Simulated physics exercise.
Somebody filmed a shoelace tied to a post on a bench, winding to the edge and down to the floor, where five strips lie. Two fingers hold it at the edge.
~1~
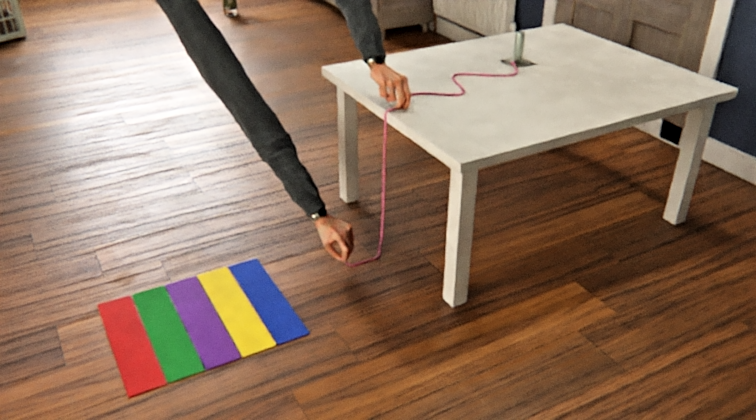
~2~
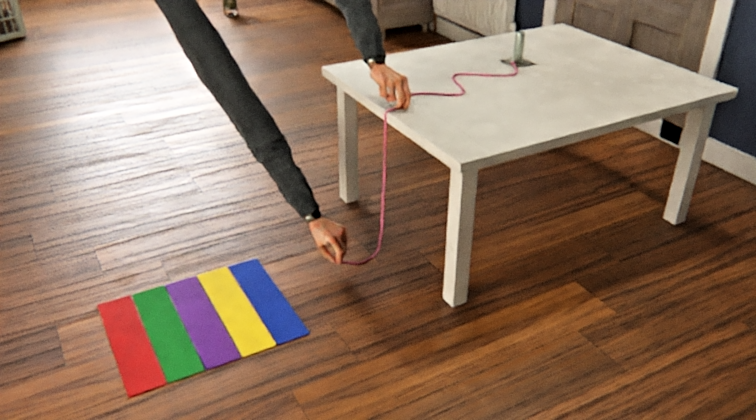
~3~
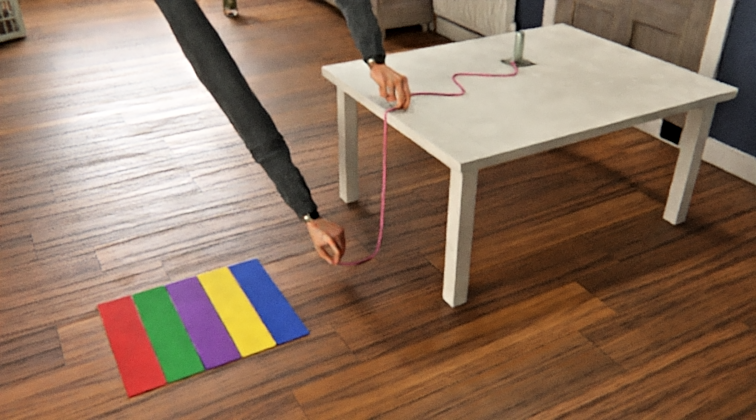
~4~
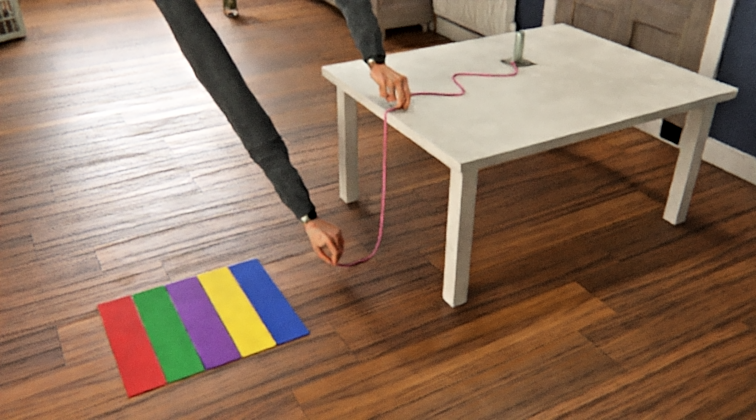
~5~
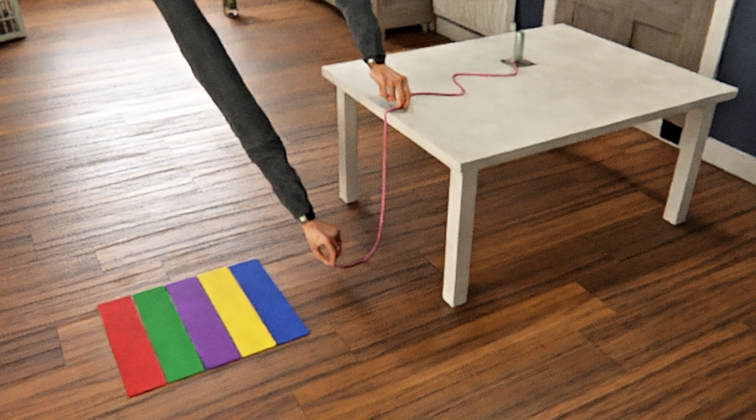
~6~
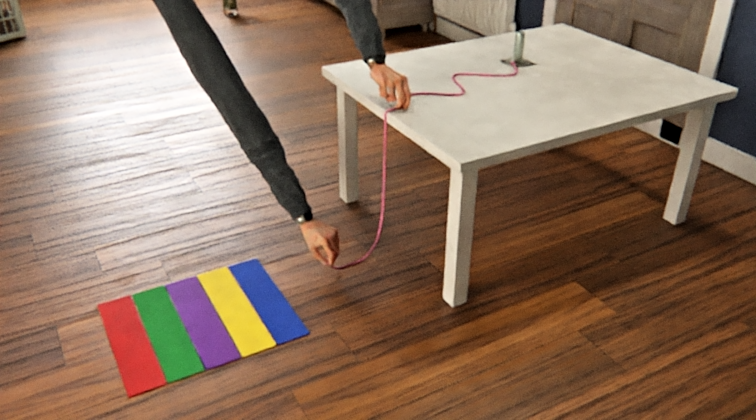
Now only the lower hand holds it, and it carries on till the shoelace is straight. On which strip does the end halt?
The end stops over the green strip.
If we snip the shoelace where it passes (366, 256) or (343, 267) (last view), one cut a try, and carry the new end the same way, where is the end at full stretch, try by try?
The places are (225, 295) and (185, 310).
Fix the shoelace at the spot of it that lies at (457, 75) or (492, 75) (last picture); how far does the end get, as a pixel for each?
The places are (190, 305) and (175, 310).
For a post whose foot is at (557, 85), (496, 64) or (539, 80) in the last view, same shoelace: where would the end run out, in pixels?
Near (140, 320), (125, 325) and (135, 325).
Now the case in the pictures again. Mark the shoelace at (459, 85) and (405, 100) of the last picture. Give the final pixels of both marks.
They go to (421, 89) and to (348, 127).
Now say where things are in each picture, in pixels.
In the first frame, end (342, 259); blue (284, 323); yellow (250, 335); purple (216, 347); green (179, 359); red (141, 372).
In the second frame, end (336, 261); shoelace through (514, 75) (453, 78) (438, 94) (389, 111) (384, 178) (380, 242).
In the third frame, end (334, 261).
In the fourth frame, end (332, 262); shoelace through (514, 75) (453, 78) (438, 94) (389, 111) (384, 178) (379, 242).
In the fifth frame, end (330, 263).
In the sixth frame, end (328, 263); shoelace through (514, 75) (453, 78) (438, 94) (389, 111) (384, 178) (375, 244).
Soon after, end near (223, 296); over yellow.
Then, end near (181, 309); over purple.
At full stretch, end near (154, 317); over green. It gets as far as the green strip.
